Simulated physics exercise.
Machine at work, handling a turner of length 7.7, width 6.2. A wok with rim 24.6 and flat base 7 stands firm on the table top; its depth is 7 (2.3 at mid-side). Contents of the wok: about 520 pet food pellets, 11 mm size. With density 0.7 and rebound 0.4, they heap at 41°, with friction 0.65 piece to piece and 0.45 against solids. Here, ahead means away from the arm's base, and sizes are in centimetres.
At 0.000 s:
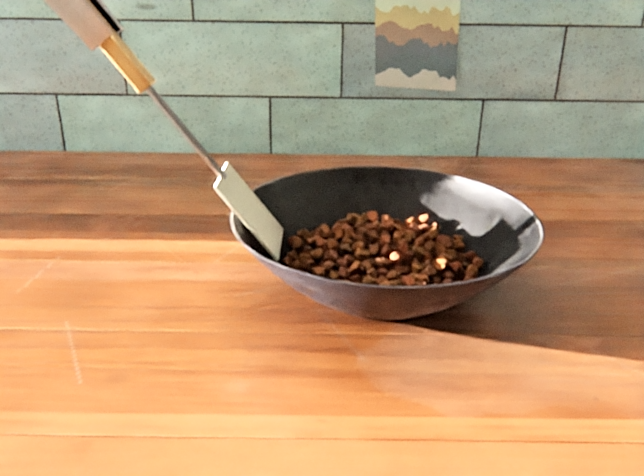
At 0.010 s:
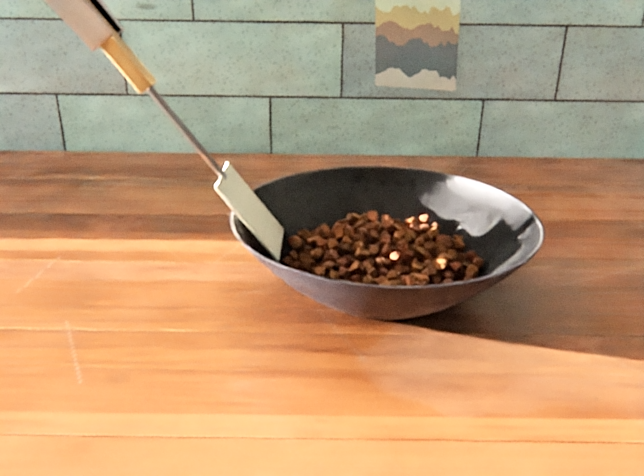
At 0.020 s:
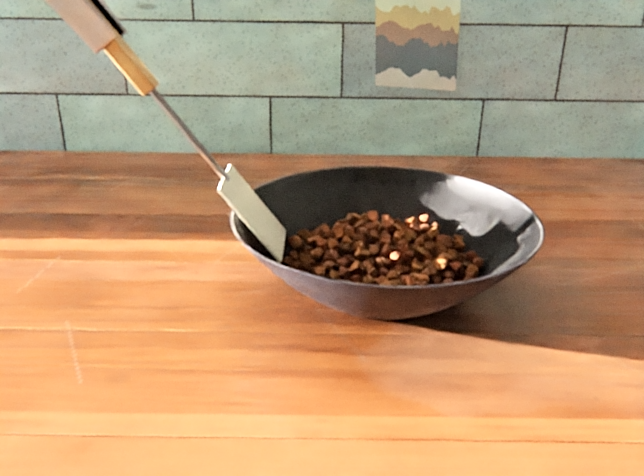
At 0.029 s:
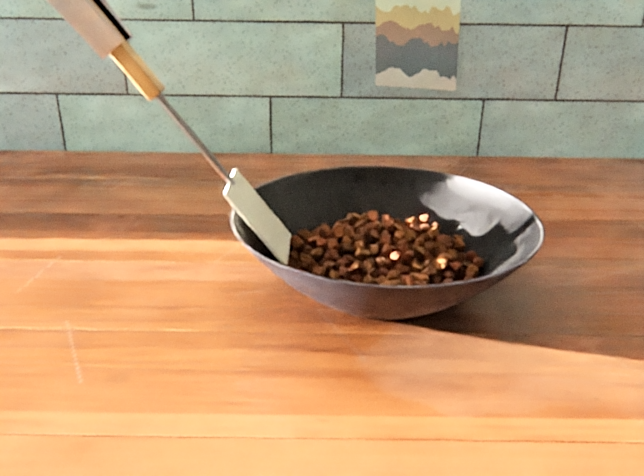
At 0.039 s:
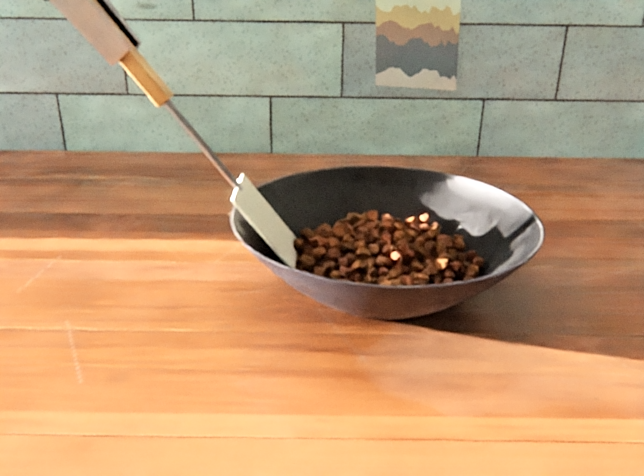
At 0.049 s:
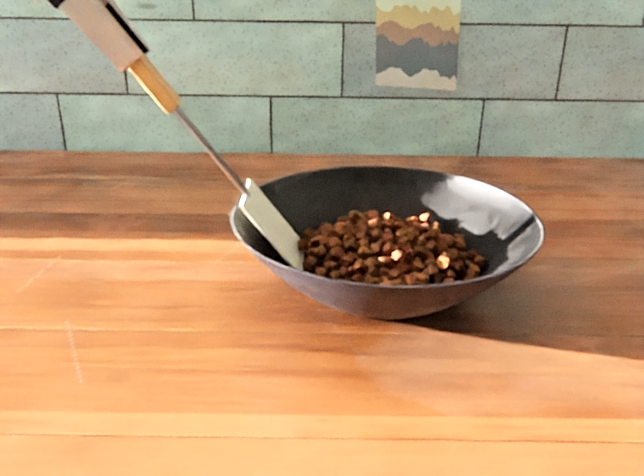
Spatula held by a robotic arm sliding slightly down and right inside a dark wok, nudging brown pellets on a wooden counter.
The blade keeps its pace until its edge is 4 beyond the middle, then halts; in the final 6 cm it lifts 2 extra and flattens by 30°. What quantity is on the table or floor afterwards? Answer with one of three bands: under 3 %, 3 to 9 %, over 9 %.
Under 3 %.
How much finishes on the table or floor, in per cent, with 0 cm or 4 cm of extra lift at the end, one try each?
Result, in order: Approx. 5 % and 0 %.
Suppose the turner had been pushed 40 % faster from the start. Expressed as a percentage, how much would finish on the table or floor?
Around 5 per cent would finish on the table or floor.
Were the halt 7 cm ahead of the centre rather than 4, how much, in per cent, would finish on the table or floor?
Then about 25 per cent.
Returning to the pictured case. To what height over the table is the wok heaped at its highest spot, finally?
Near 8.5 centimetres high.
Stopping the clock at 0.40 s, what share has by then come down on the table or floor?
Around 2 %.
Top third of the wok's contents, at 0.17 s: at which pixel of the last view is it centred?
Centre: Approx. (468, 232) in the last view.
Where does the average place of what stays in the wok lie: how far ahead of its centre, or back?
Ahead, by around 4.5 cm.
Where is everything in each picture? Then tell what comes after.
The first frame shows turner top edge at (221, 174), sloping 53°; upper third of the load around (383, 248), from x 285 to 480, top at y 215; 522 in the wok.
The second frame shows turner top edge at (222, 174), sloping 53°; upper third of the load around (384, 248), from x 285 to 480, top at y 215.
The third frame shows turner top edge at (224, 176), sloping 53°; upper third of the load around (384, 248), from x 285 to 480, top at y 215.
The fourth frame shows turner top edge at (230, 181), sloping 53°; upper third of the load around (384, 247), from x 290 to 480, top at y 215.
The fifth frame shows turner top edge at (237, 186), sloping 53°; upper third of the load around (384, 247), from x 295 to 480, top at y 215.
The sixth frame shows turner top edge at (245, 192), sloping 53°; upper third of the load around (386, 246), from x 295 to 480, top at y 215; 522 in the wok.
By 0.11 s, sloping 53°, highest piece 7 above the table; 522 in the wok.
By 0.17 s, sloping 39°, highest piece 9 above the table; 520 in the wok, 2 on the blade or in flight.
By 0.40 s, sloping 23°, highest piece 8 above the table; 515 in the wok, 7 on the table or floor.
By 1.45 s, sloping 23°, highest piece 8 above the table; 515 in the wok, 7 on the table or floor.
Final count, 515 in the wok, 7 on the table or floor. That is 1 % on the table or floor.
